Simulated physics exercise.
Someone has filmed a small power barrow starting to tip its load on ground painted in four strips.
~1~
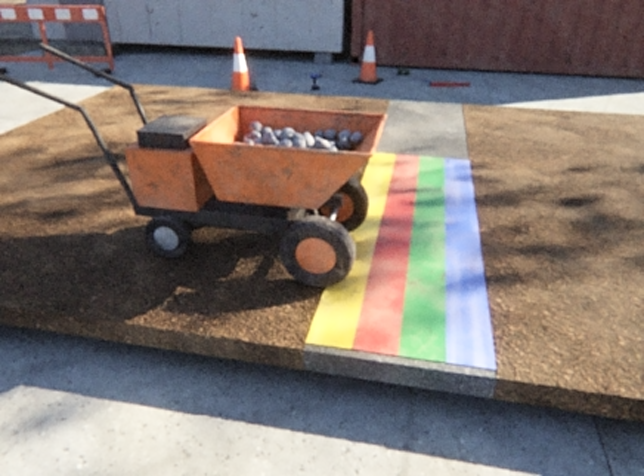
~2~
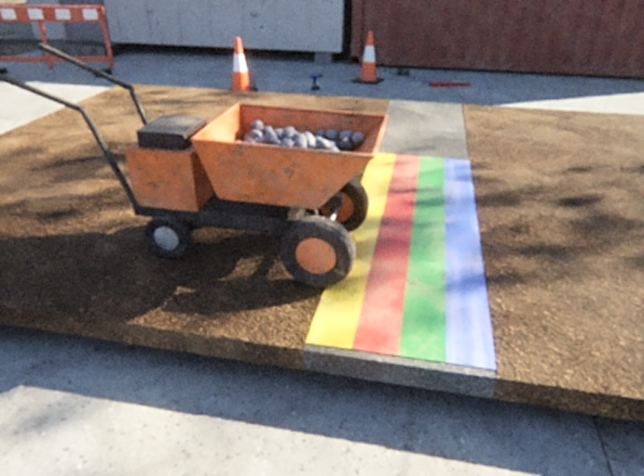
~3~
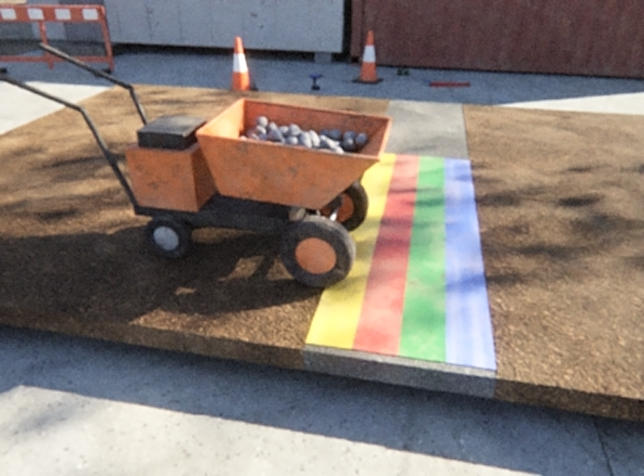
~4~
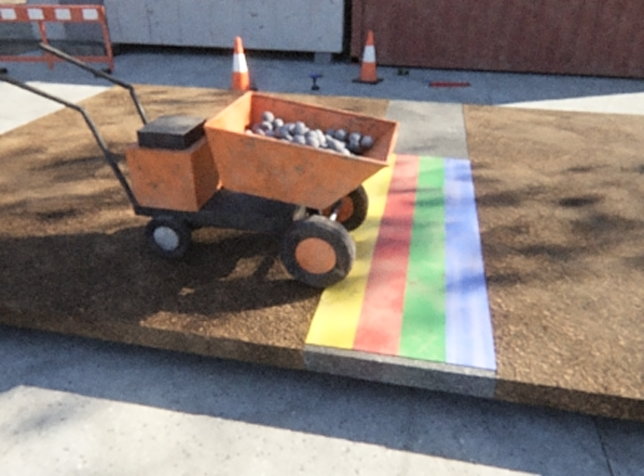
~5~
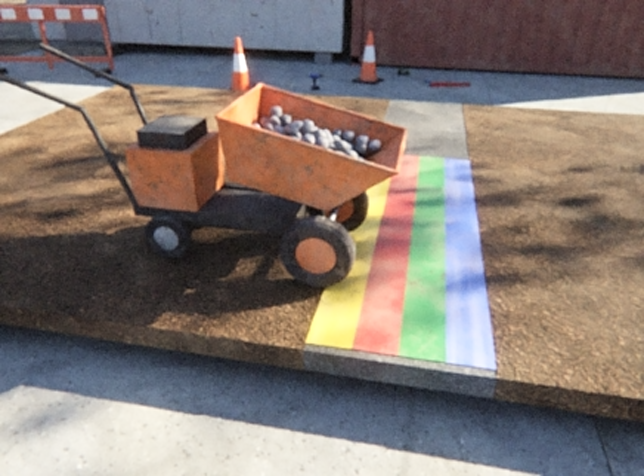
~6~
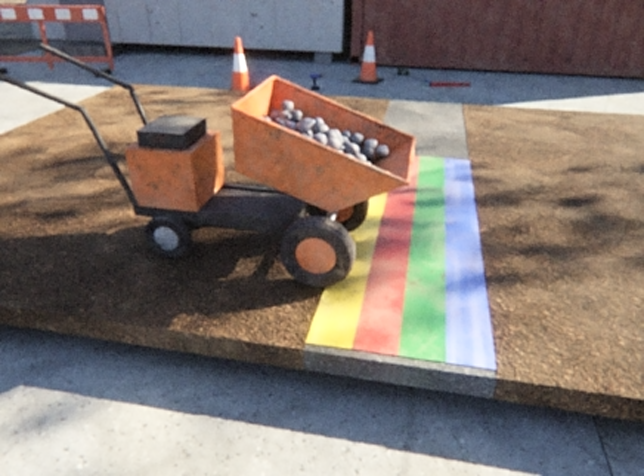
The orange skip of a small power barrow, loaded with round grey cobbles, sits level at first, then tilts gradually forward to the right. The barrow stands on brown ground left of centre, its black handles at the left and a front wheel beside yellow, red, green and blue strips, with traffic cones behind. Seen from slightly above and side-on, the wheels and camera stay still as the skip's back end rises.
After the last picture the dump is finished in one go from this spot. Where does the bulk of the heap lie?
Most lies over the blue band.
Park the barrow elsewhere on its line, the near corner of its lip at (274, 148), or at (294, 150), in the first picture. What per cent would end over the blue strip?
The first gives 10 %, the second 10 %.
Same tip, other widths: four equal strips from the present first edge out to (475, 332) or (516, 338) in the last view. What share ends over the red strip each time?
About 0 and 0 per cent.
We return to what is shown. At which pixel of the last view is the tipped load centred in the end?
Around (485, 271).
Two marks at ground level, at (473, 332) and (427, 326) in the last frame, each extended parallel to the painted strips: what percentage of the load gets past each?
Near 50 % and 70 %.
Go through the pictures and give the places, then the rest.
In the first frame, lip of the skip (371, 156), level; top of the load (293, 150), round cobbles; yellow strip (339, 310); red strip (381, 316); green strip (424, 321); blue strip (468, 327).
In the second frame, lip of the skip (373, 157), level; top of the load (294, 149).
In the third frame, lip of the skip (378, 160), tipped barely; top of the load (279, 148).
In the fourth frame, lip of the skip (387, 166), tipped a little; top of the load (287, 140).
In the fifth frame, lip of the skip (397, 173), tipped a little; top of the load (280, 132).
In the sixth frame, lip of the skip (407, 183), tipped clearly; top of the load (279, 125); yellow strip (339, 310); red strip (381, 316); green strip (424, 321); blue strip (468, 327).
Just after the last frame, skip tipped steeply; every one in the skip.
A moment on, skip tipped right over; the larger part in the skip; just a few over the green strip; about a tenth over the blue strip.
Further on, skip tipped right over; roughly a third in the skip; just a few over the green strip; roughly a third over the blue strip; roughly a third off the paint.
When it is over, skip tipped right over; roughly a quarter in the skip; not one over the yellow strip; just a few over the red strip; about a tenth over the green strip; roughly a third over the blue strip; roughly a third off the paint.
